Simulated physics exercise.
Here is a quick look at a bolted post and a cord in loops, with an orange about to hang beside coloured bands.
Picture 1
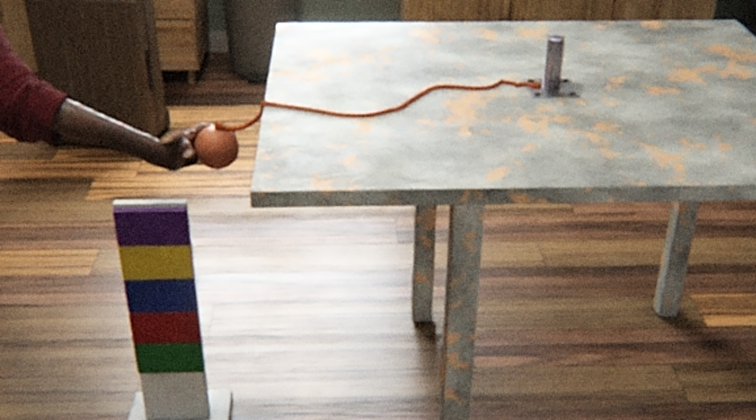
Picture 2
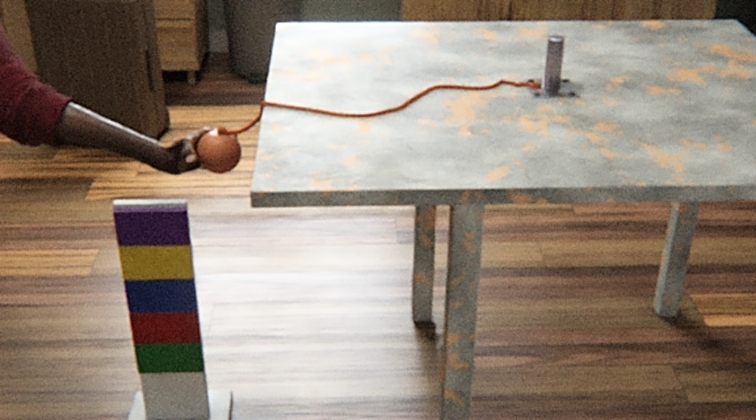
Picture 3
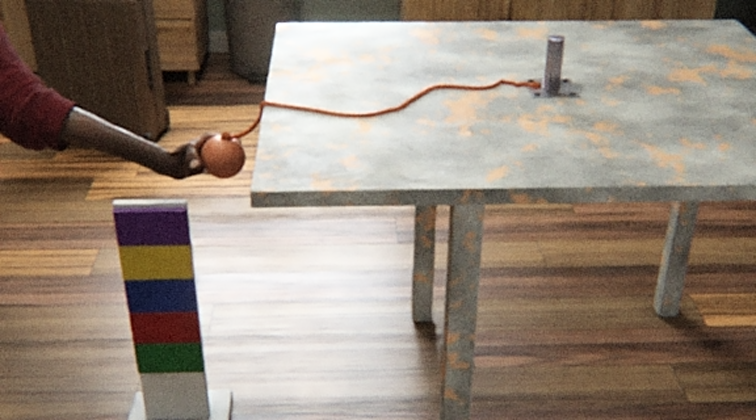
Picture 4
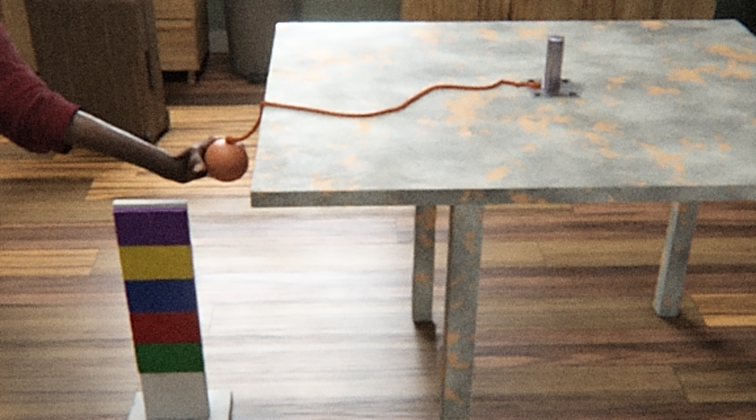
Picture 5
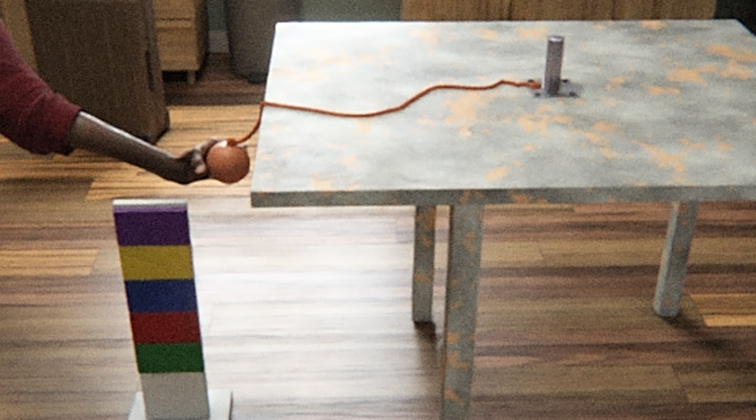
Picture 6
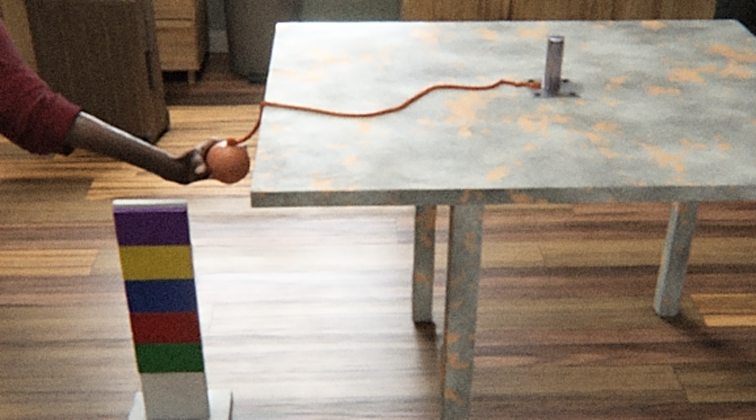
A hand holding a corded orange ball beside a table edge, shifting it slightly down and right near a colour-banded post.
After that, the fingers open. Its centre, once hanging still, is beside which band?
Beside the purple band.
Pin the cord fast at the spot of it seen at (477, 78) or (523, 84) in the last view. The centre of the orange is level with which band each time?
Try one: Purple. Try two: Purple.
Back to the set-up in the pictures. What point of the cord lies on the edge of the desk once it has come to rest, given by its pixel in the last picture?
Approx. (311, 110).
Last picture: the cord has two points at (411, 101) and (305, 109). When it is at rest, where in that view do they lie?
First near (376, 97), second near (264, 117).
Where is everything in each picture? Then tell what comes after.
In the first picture, orange (217, 148); purple (151, 229); yellow (156, 263); blue (161, 297); red (165, 329); green (169, 359).
In the second picture, orange (220, 152); cord through (514, 83) (452, 87) (407, 103) (351, 116) (279, 106).
In the third picture, orange (223, 157).
In the fourth picture, orange (227, 161); cord through (514, 83) (452, 87) (407, 103) (351, 116) (279, 106).
In the fifth picture, orange (229, 163).
In the sixth picture, orange (229, 163); cord through (514, 83) (452, 87) (407, 103) (351, 116) (279, 106).
A little later, orange near (281, 220); level with purple.
Next, orange near (259, 225); level with purple.
When it is over, orange near (273, 227); level with purple. The cord holds its middle at purple.
